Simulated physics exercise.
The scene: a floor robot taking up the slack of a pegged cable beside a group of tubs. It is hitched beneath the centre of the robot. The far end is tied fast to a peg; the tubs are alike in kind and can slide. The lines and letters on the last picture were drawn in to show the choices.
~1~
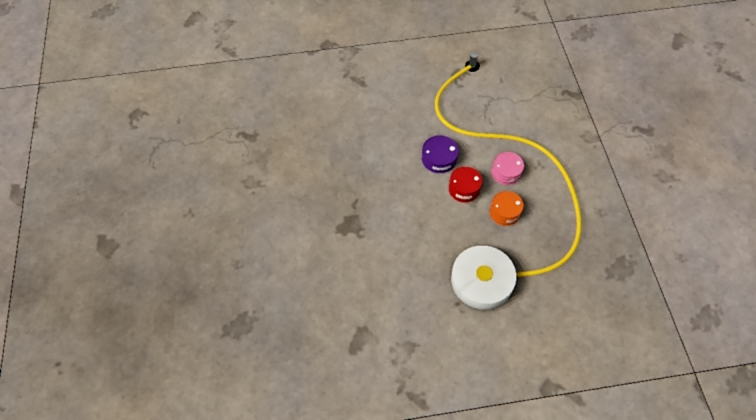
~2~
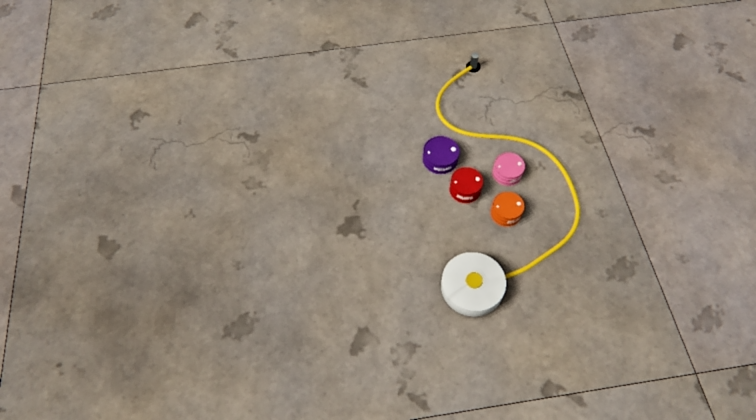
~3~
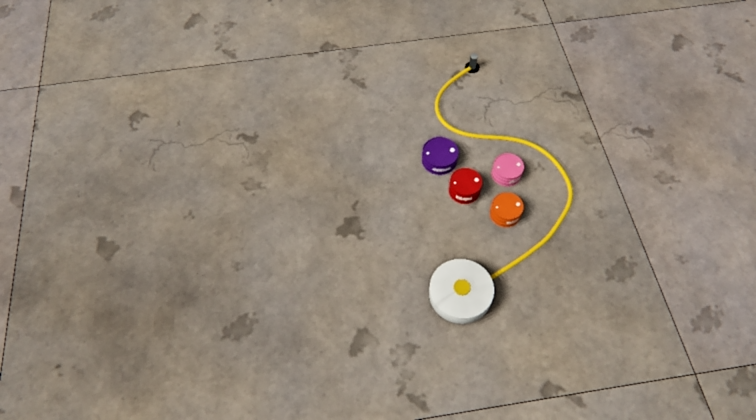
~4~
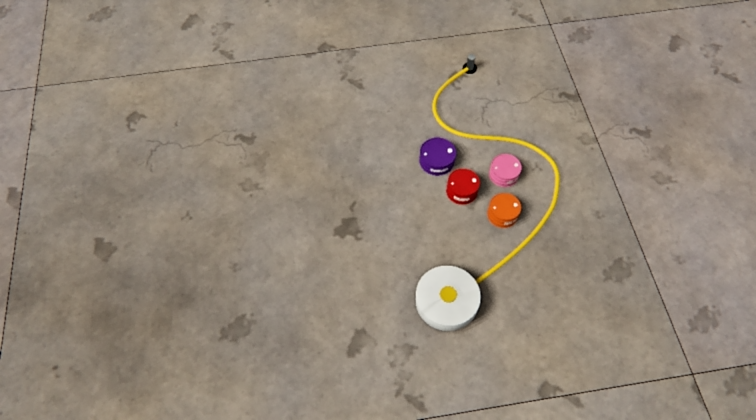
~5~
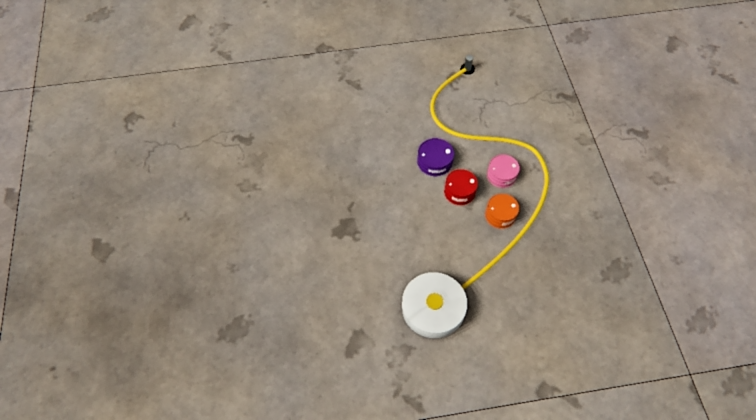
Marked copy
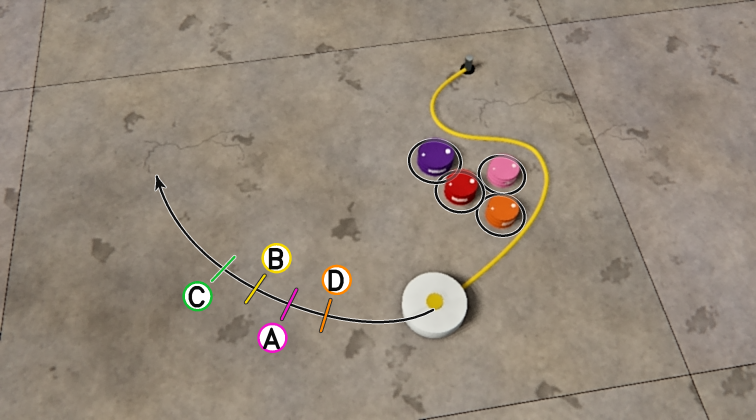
A white disc-shaped robot slides down and left, drawing in the yellow cable's curve.
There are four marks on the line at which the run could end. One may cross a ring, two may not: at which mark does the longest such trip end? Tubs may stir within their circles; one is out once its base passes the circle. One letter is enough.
The limit holds up to A.
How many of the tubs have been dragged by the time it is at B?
Three.
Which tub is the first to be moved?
Orange.
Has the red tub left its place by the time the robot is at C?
Yes.
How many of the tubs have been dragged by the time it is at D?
By then, none.
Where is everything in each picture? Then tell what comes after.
Red tub (465, 185); purple tub (440, 154); robot (483, 278), in the first picture.
Robot (473, 285); pink tub (508, 169), in the second picture.
Robot (461, 292); red tub (465, 186), in the third picture.
Robot (447, 299); peg (471, 63), in the fourth picture.
Robot (434, 306); orange tub (502, 211); red tub (461, 187); purple tub (435, 157), in the fifth picture.
On the marked copy, A at (289, 304); B at (255, 289); C at (223, 269); D at (326, 315); the route from (433, 310) via (255, 289) to (157, 177).
With A. Early on, robot (383, 318).
Further on, robot (330, 313).
At the end, robot (288, 300); orange tub (492, 206); one over the rings.
As for the rest, B has three over the rings; C has three over the rings; D is within the limit but short.
